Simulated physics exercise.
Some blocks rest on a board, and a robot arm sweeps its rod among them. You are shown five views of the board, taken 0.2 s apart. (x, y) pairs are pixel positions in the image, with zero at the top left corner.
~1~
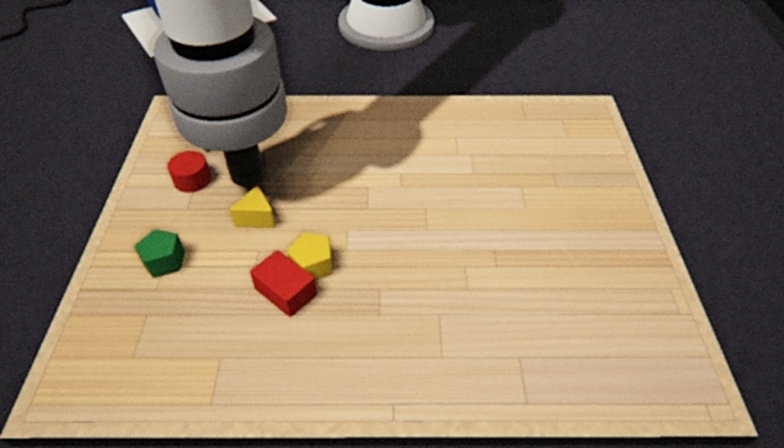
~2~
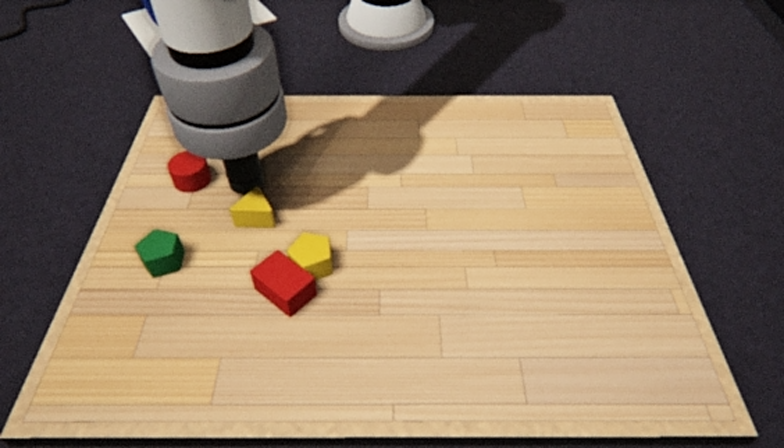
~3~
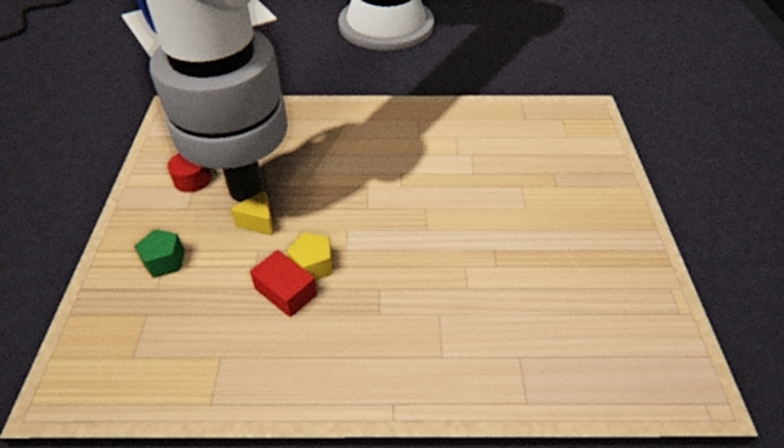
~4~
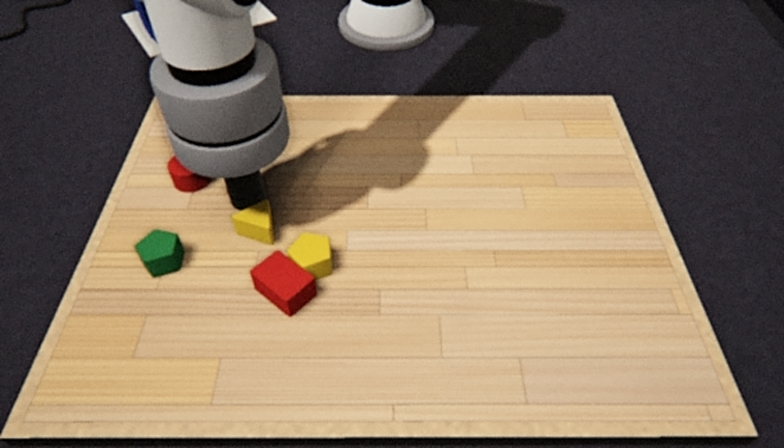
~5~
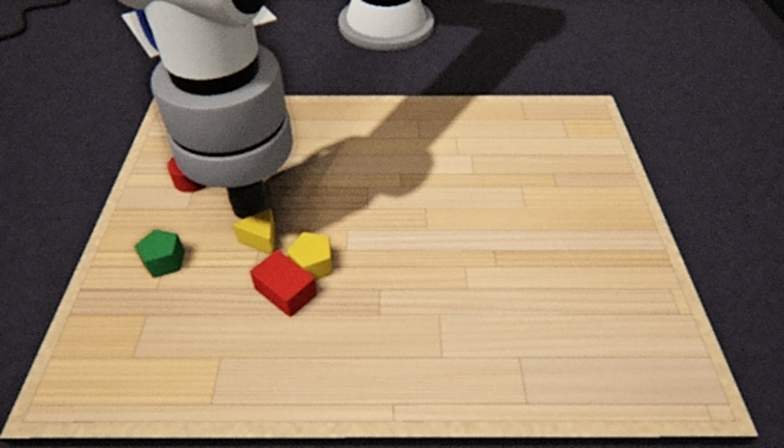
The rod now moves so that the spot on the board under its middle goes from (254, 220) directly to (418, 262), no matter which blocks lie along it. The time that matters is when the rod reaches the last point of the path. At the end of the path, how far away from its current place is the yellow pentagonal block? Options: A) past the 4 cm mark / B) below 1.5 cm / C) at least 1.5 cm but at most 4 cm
Option B.
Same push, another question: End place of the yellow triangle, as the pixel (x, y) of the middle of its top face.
I predict (273, 235).
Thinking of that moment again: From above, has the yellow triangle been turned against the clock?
No
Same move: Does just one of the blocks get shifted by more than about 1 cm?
My answer is yes.
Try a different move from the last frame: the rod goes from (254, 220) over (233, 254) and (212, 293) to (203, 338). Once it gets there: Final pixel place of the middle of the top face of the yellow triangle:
At (257, 250).
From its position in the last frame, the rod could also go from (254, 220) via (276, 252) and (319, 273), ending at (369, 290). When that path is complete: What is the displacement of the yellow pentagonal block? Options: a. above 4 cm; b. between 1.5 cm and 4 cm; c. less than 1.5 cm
Choice a: Above 4 cm.
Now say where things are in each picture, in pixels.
The first picture shows rod tip (248, 176); block tops, yellow triangle (253, 201); red oblong (282, 274); yellow pentagonal block (310, 248).
The second picture shows rod (247, 184); blocks unchanged.
The third picture shows rod (247, 192); yellow triangle (255, 205).
The fourth picture shows rod (248, 200); yellow triangle (256, 214).
The fifth picture shows rod (251, 208); yellow triangle (257, 223); red oblong (282, 274); yellow pentagonal block (310, 248).
What follows on the original path. One third of the way, rod (304, 223); yellow triangle (273, 235), turned 50° clockwise.
Two thirds of the way, rod (360, 237); yellow triangle (273, 235), turned 50° clockwise; yellow pentagonal block (315, 251).
At the end, rod (418, 251); yellow triangle (273, 235), turned 50° clockwise; red oblong in place; yellow pentagonal block (315, 251).
